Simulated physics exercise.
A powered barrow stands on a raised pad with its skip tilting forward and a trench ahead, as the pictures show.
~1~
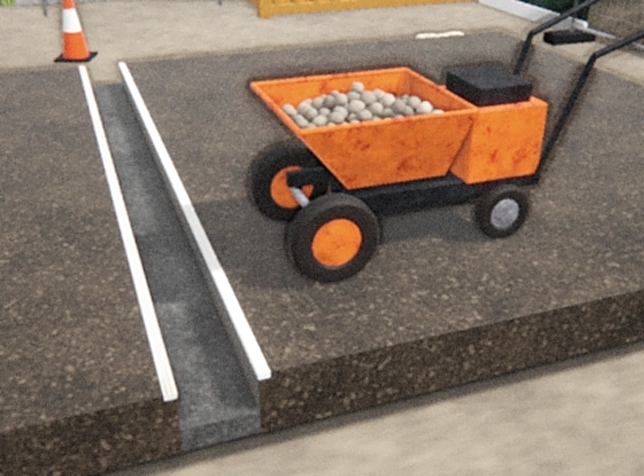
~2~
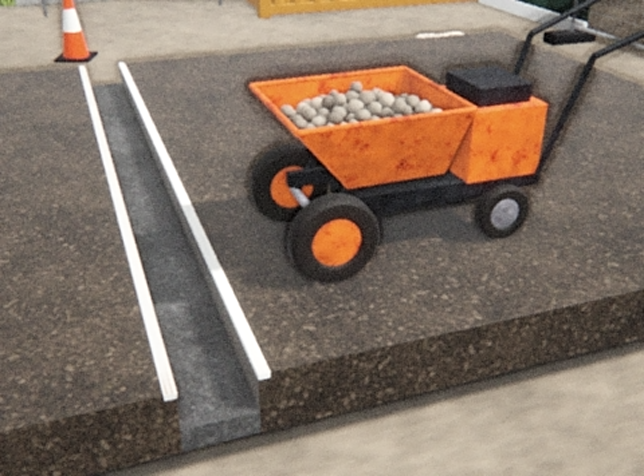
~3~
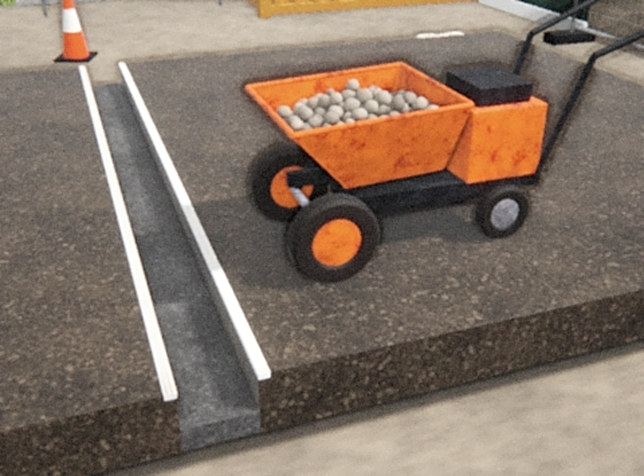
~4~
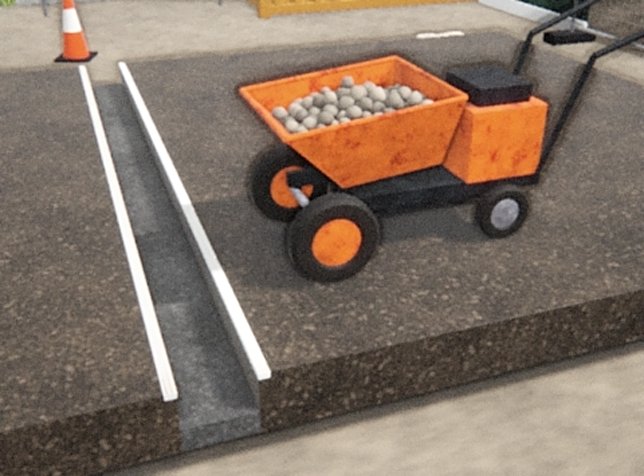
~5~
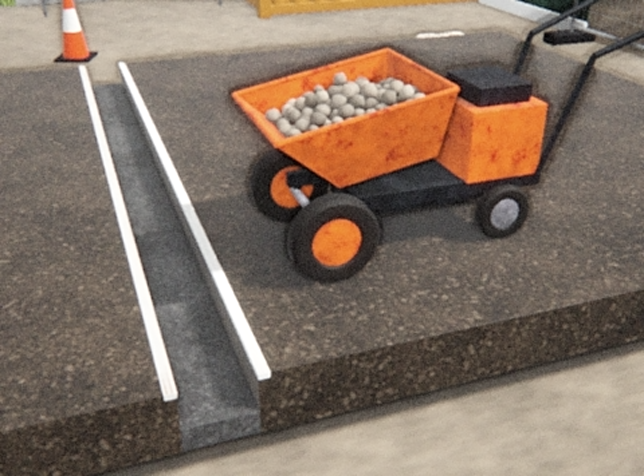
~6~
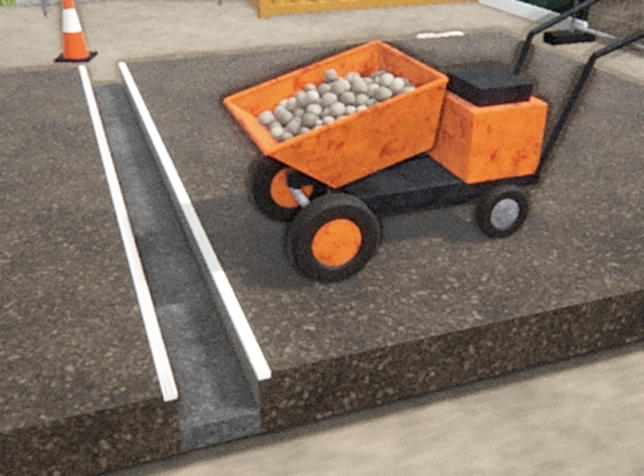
The clip opens on an orange powered barrow, its level skip full of rounded pebbles, standing on a dark raised pad to the right of a narrow, white-edged trench. The skip then tilts gradually forward to the left, its back end rising, while the wheels stay in place and the pebbles remain heaped inside.
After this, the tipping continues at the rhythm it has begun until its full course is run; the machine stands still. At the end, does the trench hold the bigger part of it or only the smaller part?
Ends mostly inside.
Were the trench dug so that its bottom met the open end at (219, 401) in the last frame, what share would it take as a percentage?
It works out to some 60 percent.
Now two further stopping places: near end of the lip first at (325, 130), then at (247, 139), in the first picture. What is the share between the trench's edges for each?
90 %, then 20 %.
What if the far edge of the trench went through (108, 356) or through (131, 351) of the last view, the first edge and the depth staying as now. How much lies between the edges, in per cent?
Lab note: Case 1 near 100 percent, case 2 near 90 percent.
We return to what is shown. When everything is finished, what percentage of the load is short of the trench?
Result: Close to 0 %.
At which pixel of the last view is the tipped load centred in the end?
Close to (165, 282), more or less.
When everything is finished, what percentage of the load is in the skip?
I'd put it at about 0 per cent.
Soon after the last picture, skip tipped steeply; all in the skip.
A little later, skip tipped steeply; most in the skip; a small part in or heaped over the trench; a stray few beyond it; a stray few falling.
Later still, skip tipped right over; a small part in the skip; about two thirds in or heaped over the trench; about a quarter beyond it.
By the end, skip tipped right over; most in or heaped over the trench; about a quarter beyond it.
